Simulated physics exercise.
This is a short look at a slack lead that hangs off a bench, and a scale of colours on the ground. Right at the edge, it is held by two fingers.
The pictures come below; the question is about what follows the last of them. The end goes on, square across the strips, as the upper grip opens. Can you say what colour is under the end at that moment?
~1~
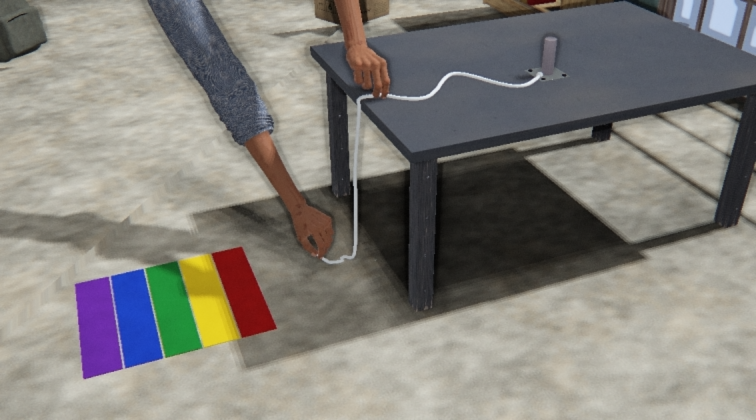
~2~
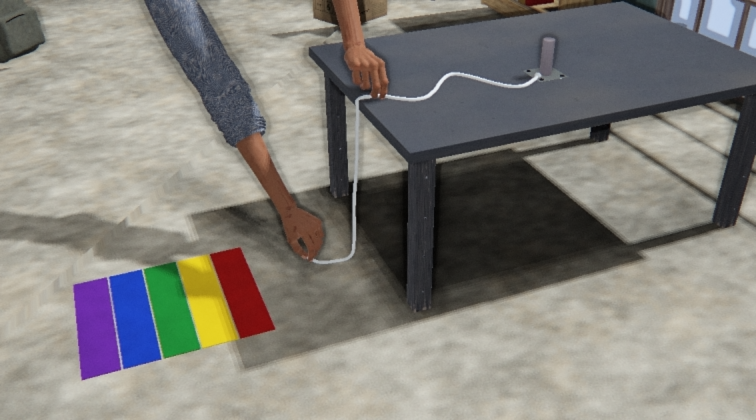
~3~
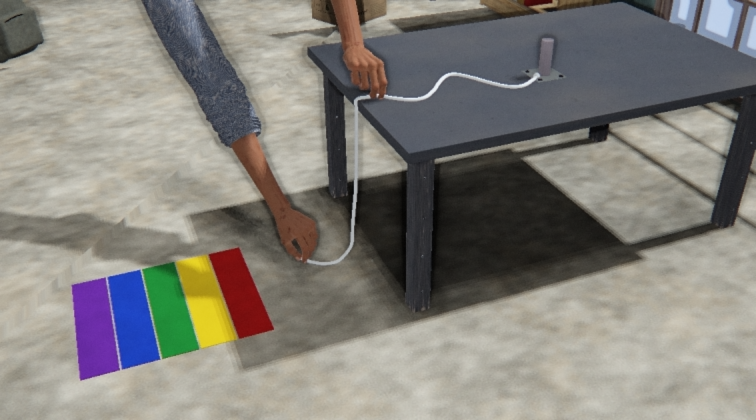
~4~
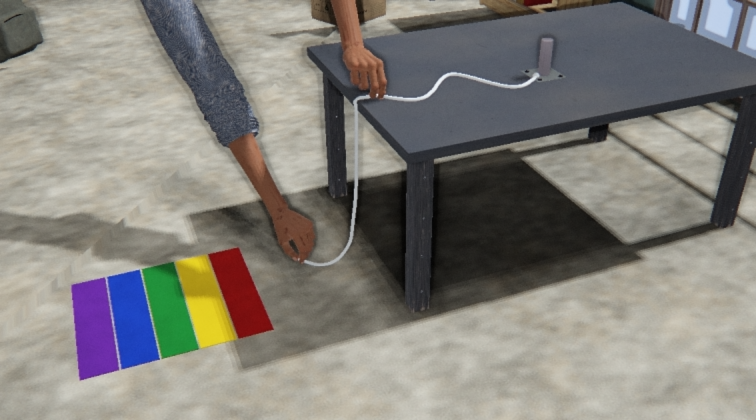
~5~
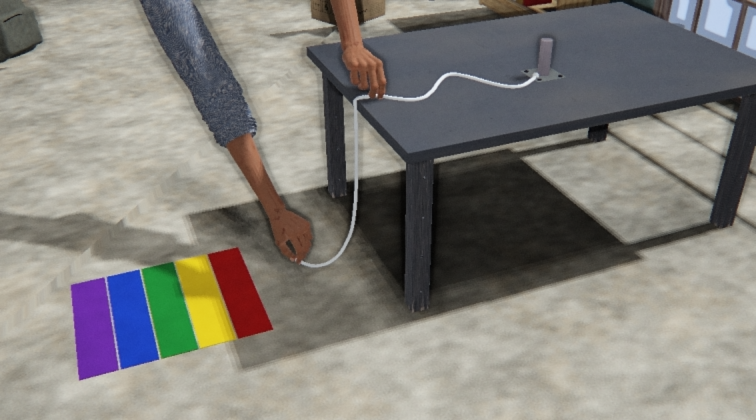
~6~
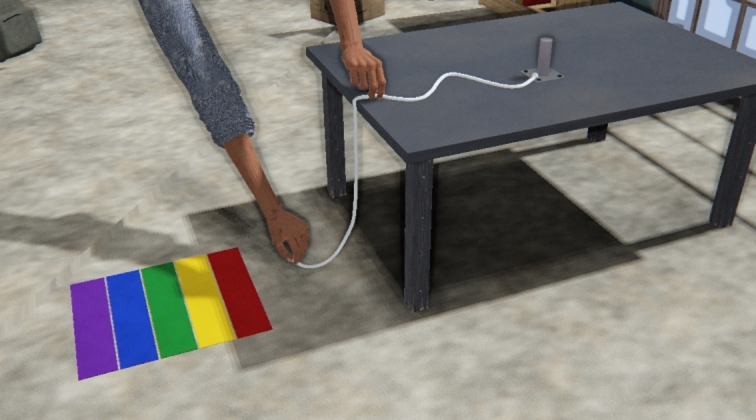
Yes, it is blue.
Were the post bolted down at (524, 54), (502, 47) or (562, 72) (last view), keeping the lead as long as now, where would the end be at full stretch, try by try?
Approximate pixels in order: (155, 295), (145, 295), (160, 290).
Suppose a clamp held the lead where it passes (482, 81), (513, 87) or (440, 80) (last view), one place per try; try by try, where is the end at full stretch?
(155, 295), (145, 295), (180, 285).
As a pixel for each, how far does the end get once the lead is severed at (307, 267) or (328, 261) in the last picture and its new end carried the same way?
Going through both, you get (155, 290) and then (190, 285).
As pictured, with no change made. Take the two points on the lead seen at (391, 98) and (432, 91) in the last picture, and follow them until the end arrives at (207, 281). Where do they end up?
Positions: (352, 123) for the first, (384, 95) for the second.
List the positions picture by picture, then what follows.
End (318, 255); red (253, 316); yellow (217, 325); green (179, 335); blue (141, 345); purple (101, 355), in the first frame.
End (308, 257); lead through (522, 86) (455, 74) (422, 99) (357, 111) (356, 183) (354, 244), in the second frame.
End (302, 259), in the third frame.
End (299, 259); lead through (520, 86) (453, 75) (420, 99) (356, 111) (356, 183) (349, 243), in the fourth frame.
End (296, 260), in the fifth frame.
End (293, 260); lead through (519, 86) (452, 74) (419, 99) (355, 111) (356, 182) (343, 243), in the sixth frame.
Early on, end near (207, 281); over yellow.
Midway, end near (160, 292); over green.
At the end of the slack, end near (132, 298); over blue. Over blue.
